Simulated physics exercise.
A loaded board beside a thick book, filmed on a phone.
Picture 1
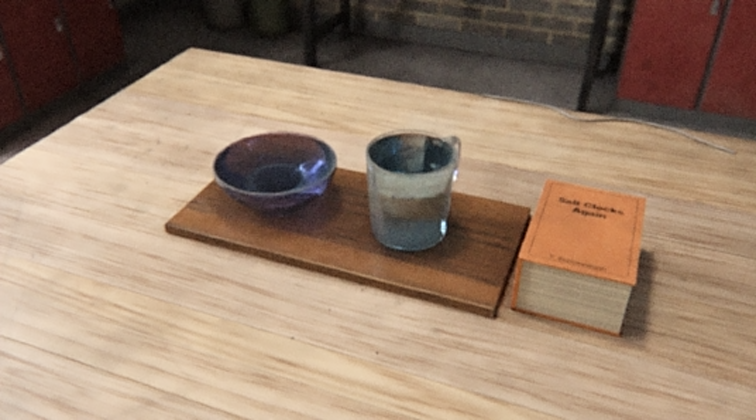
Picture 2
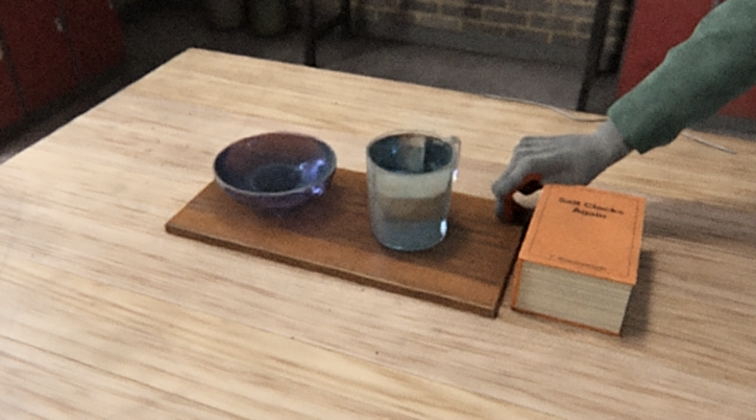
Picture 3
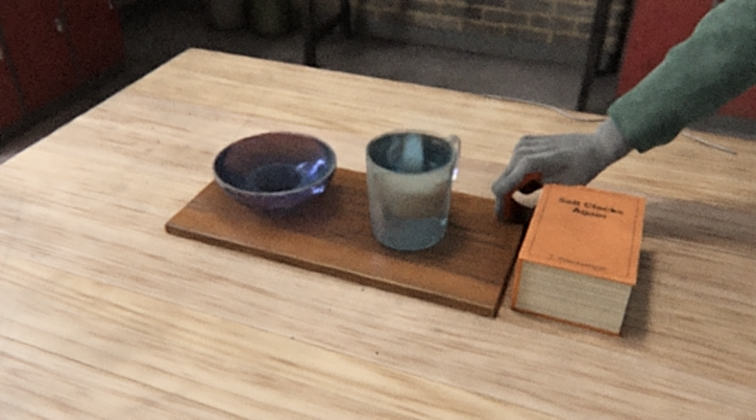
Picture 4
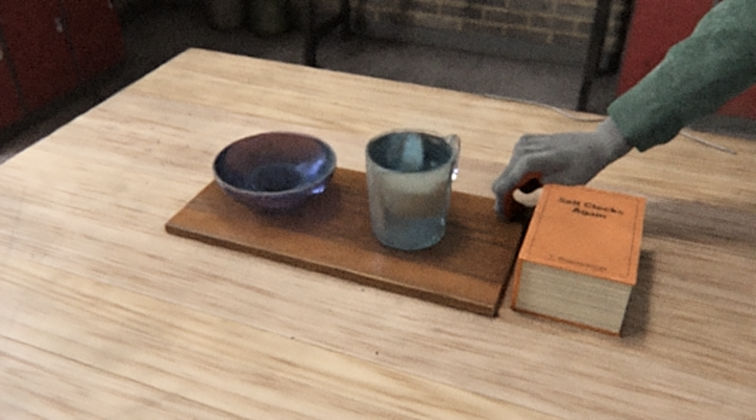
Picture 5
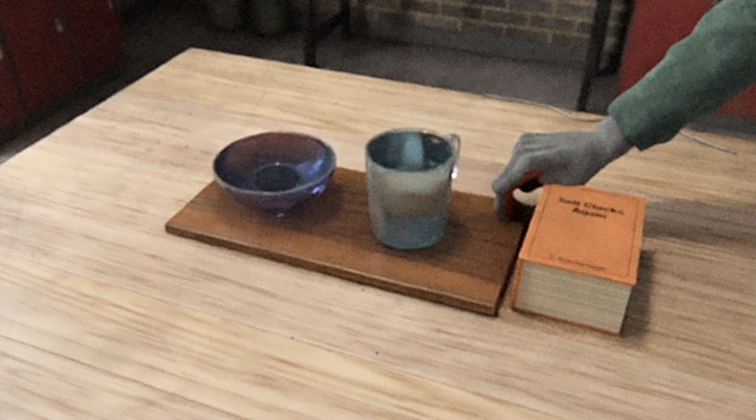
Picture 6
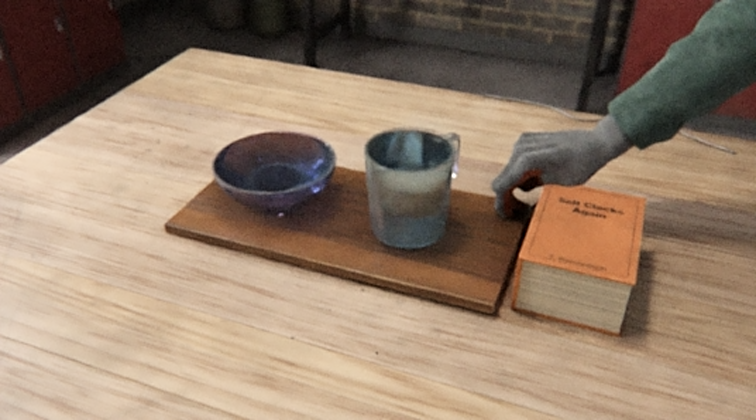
A hand reaches in and grips the end of a wooden board holding a bowl and mug.
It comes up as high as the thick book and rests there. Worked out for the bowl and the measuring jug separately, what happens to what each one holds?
On the left the bowl - part of it escapes; on the right the measuring jug - part of it escapes.
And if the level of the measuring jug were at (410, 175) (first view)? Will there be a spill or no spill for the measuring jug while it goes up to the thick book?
It keeps every drop.
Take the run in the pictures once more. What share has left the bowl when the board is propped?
Reading: Some 34 per cent.
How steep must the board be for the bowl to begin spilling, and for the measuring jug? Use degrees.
Readings, in sequence: 2 deg and 4 deg.
Next, the board slopes by about 6°; bowl, it has slopped over; measuring jug, it has slopped over.
After that, the board slopes by about 12°; bowl, it has slopped over; measuring jug, it has slopped over.
Finally, the board slopes by about 11°, resting on the thick book; bowl, it has slopped over; measuring jug, it has slopped over.
